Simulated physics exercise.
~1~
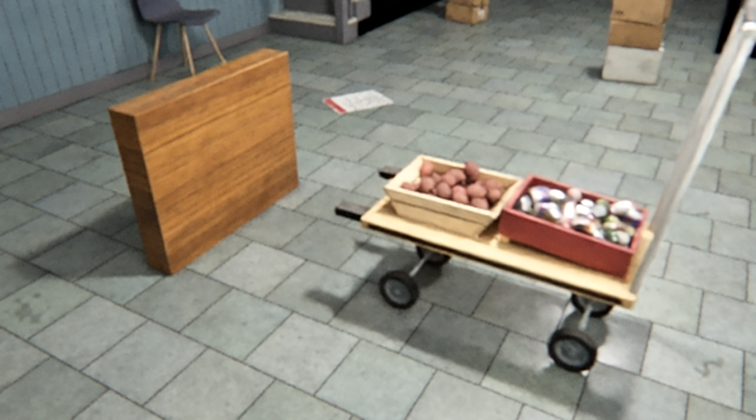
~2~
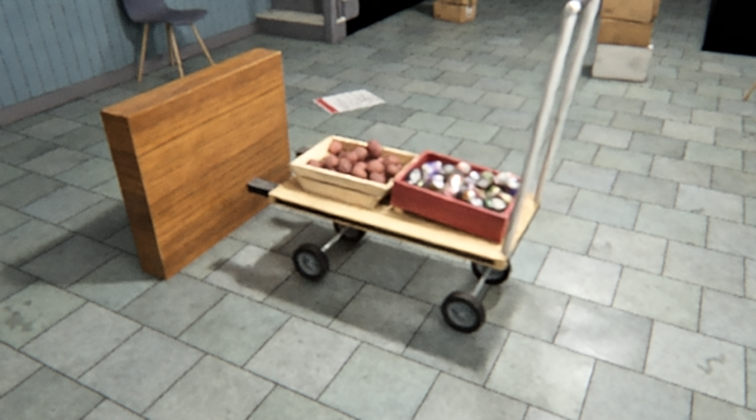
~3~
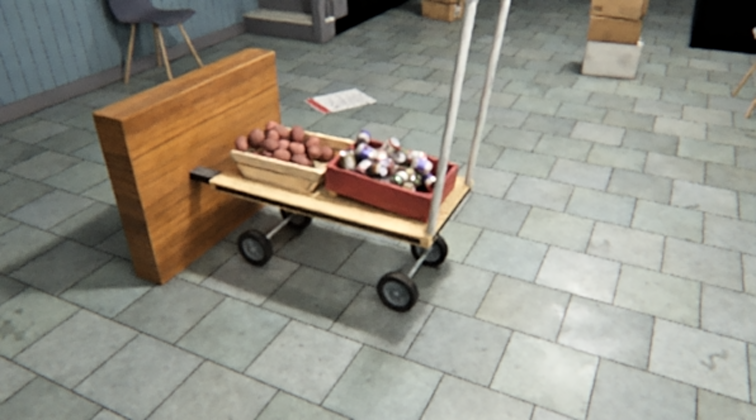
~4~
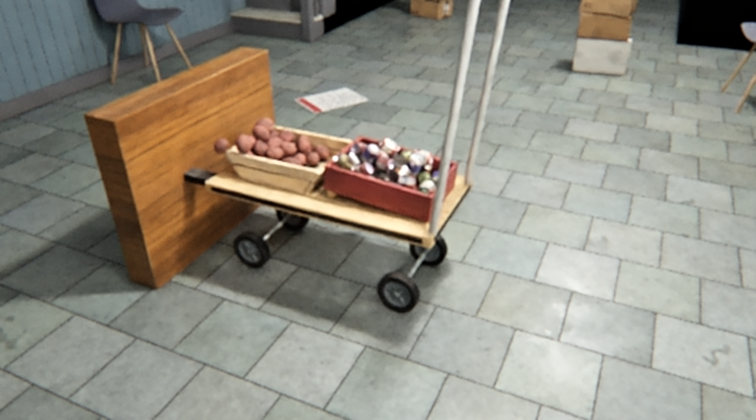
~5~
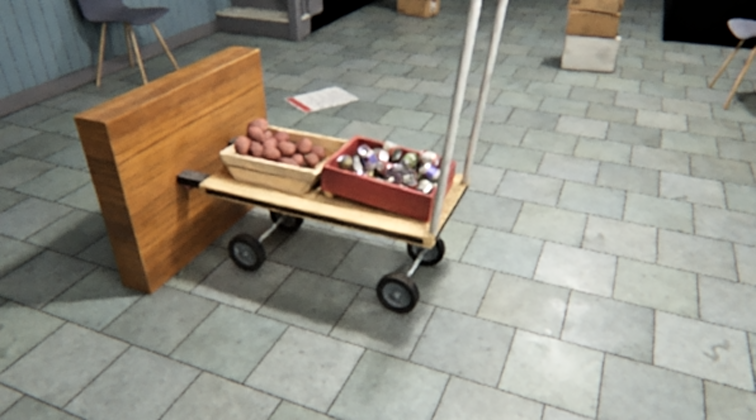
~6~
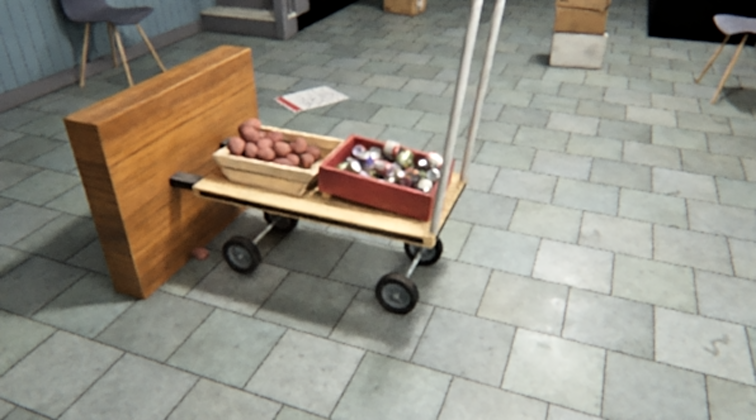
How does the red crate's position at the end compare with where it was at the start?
It ends up well to the left of where it began, much closer to the wooden wall, and it is still on the trolley.
